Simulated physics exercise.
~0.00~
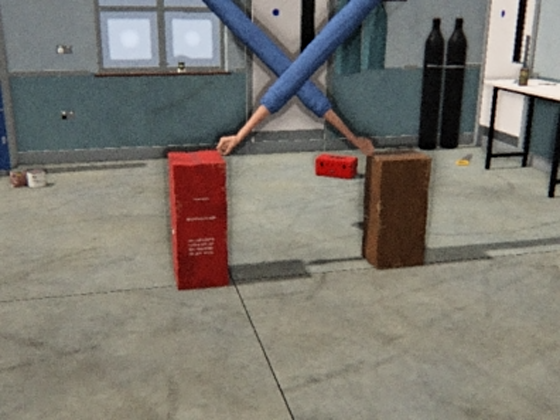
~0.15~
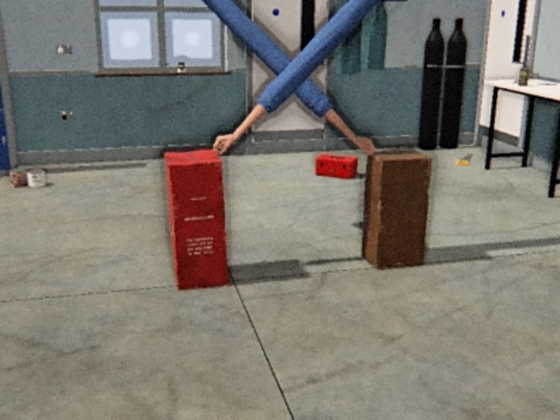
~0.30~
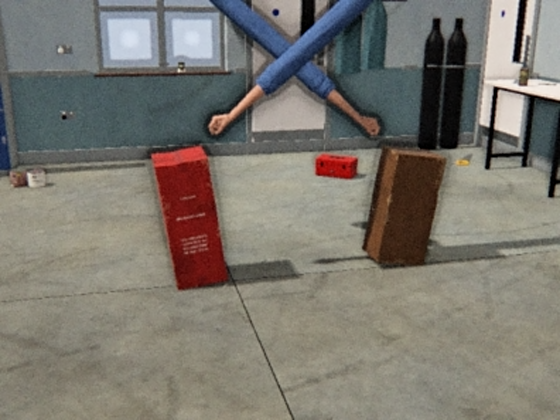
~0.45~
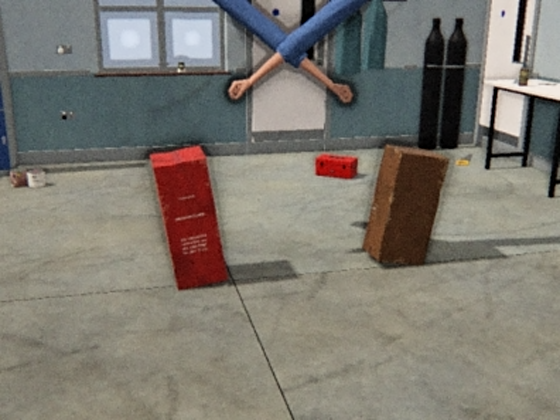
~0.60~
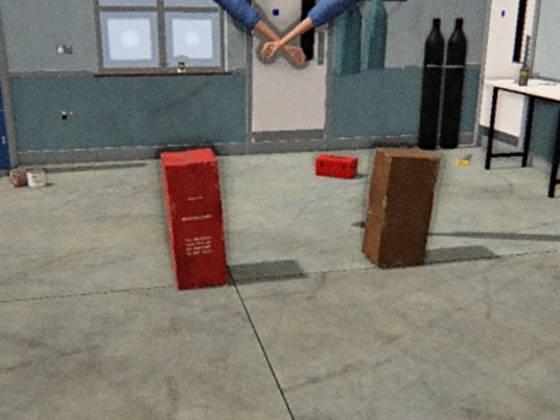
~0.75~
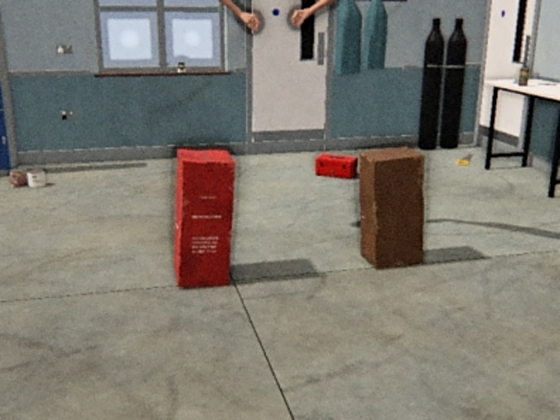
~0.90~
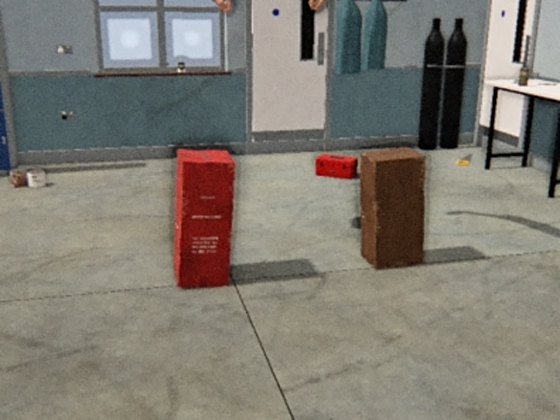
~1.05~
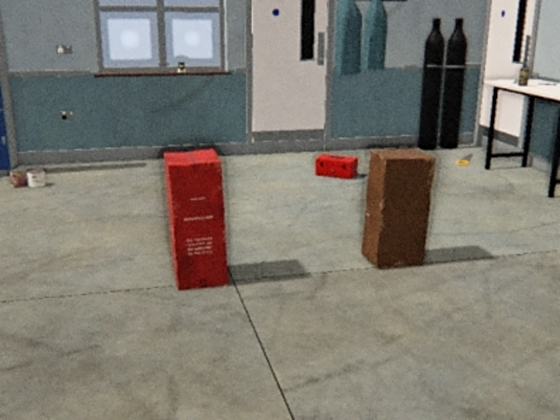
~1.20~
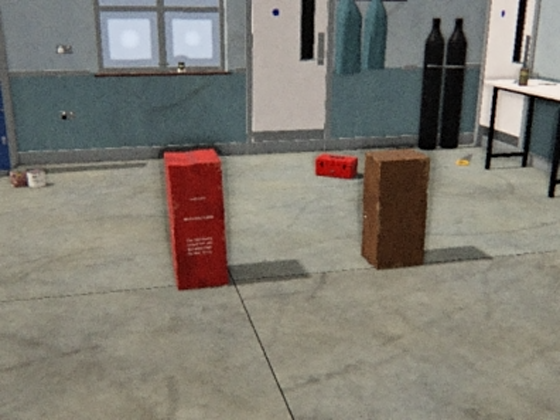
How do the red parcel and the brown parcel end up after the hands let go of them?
Both the red parcel and the brown parcel rock back onto their bases and end up standing upright.
In the video, two crossed arms tilt a tall red parcel to the left and a brown parcel to the right, then let go and withdraw. Both parcels rock back and forth on the concrete floor before settling upright.
